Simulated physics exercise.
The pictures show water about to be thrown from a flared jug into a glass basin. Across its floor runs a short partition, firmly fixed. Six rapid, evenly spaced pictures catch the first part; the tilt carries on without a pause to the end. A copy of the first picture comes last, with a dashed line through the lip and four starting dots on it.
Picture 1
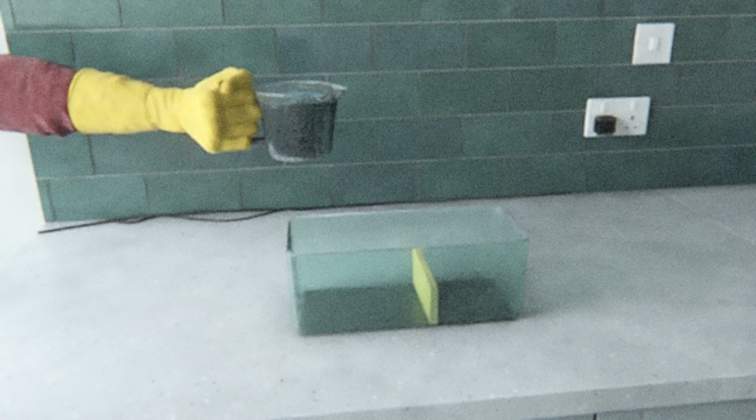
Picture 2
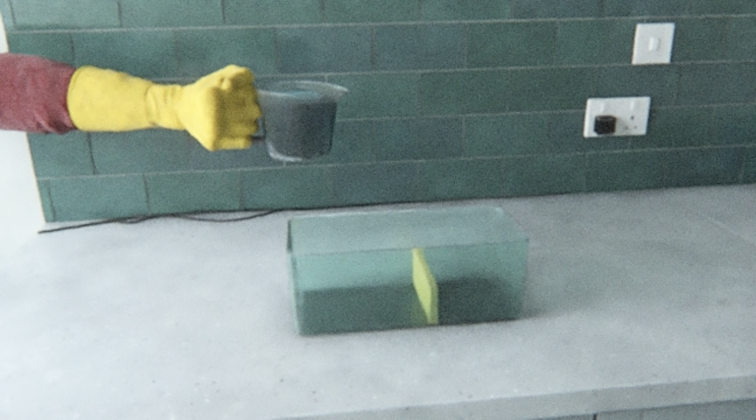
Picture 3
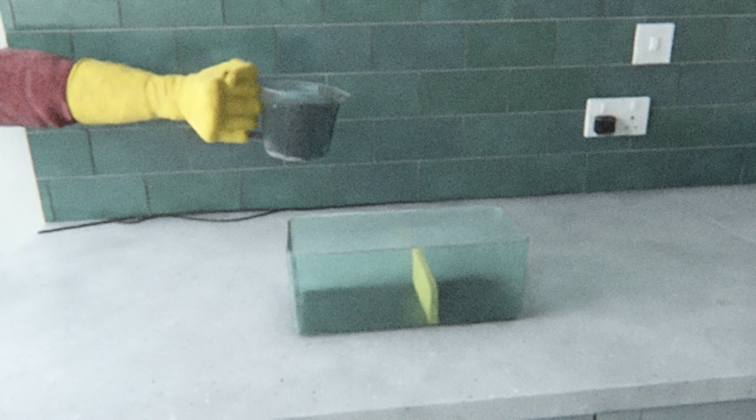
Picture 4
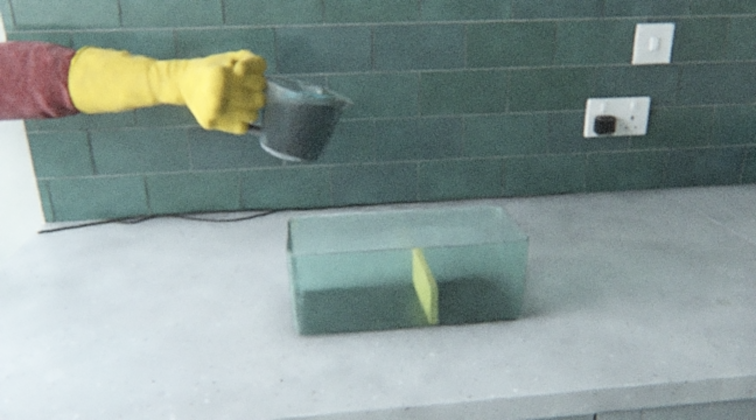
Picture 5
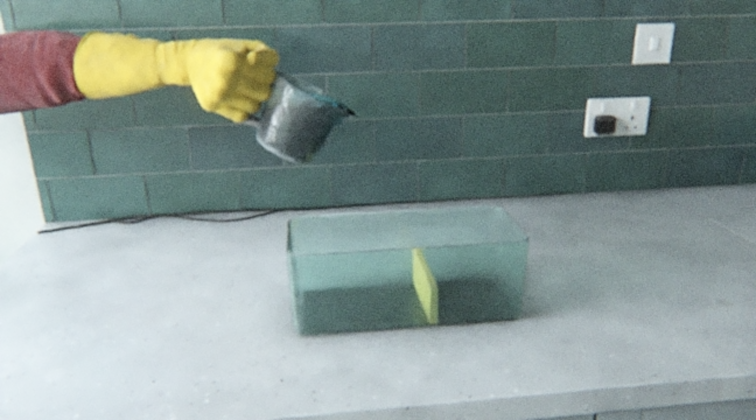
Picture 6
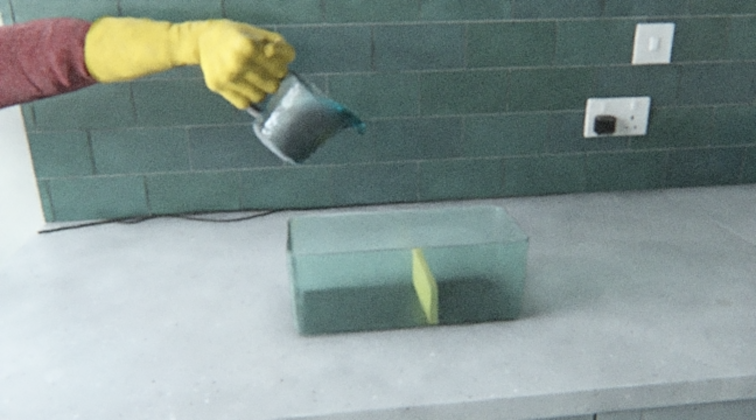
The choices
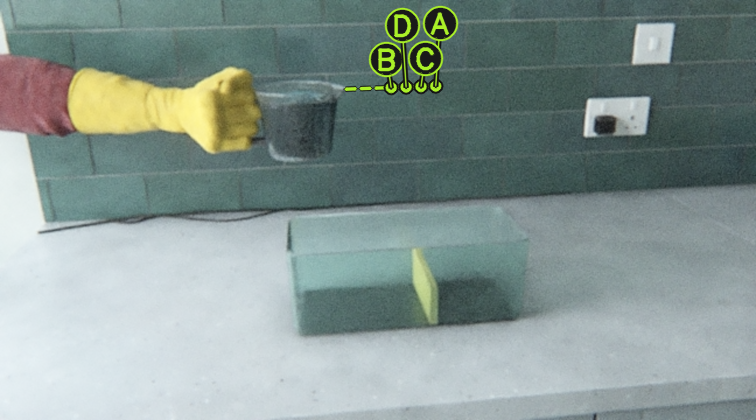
A hand in a yellow rubber glove, with a dark red sleeve, holds a clear jug of dark liquid at the upper left, above a pale grey counter. Seen from the front and slightly above, a glass basin with a short yellow-green partition sits before green tiles and white sockets. The camera stays still as the hand tilts the jug rightward, slowly then more steeply, and teal liquid slips over its lip.
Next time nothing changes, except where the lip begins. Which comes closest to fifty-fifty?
B beats the others.
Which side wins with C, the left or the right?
The right side.
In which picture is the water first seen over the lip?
In picture 5.
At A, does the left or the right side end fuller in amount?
The right side.
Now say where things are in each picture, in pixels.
Upright, lip at (346, 89); basin from (294, 333) to (520, 315); top of the wall at (425, 267); nothing has left yet.
Upright, lip at (347, 90); nothing has left yet.
Tipped about 8°, lip at (350, 95); nothing has left yet.
Tipped about 17°, lip at (353, 103); nothing has left yet.
Tipped about 28°, lip at (355, 115); water is over the lip, down to (355, 115).
Tipped about 42°, lip at (355, 128); water is over the lip, down to (360, 132).
On the marked copy, A at (435, 86); B at (391, 87); C at (421, 86); D at (406, 87).
If A is chosen, about 11 % ends left of the wall and 86 % right of it; 3 % is lost outside.
If B is chosen, about 52 % ends left of the wall and 46 % right of it.
If C is chosen, about 15 % ends left of the wall and 82 % right of it; 3 % is lost outside.
If D is chosen, about 30 % ends left of the wall and 68 % right of it.
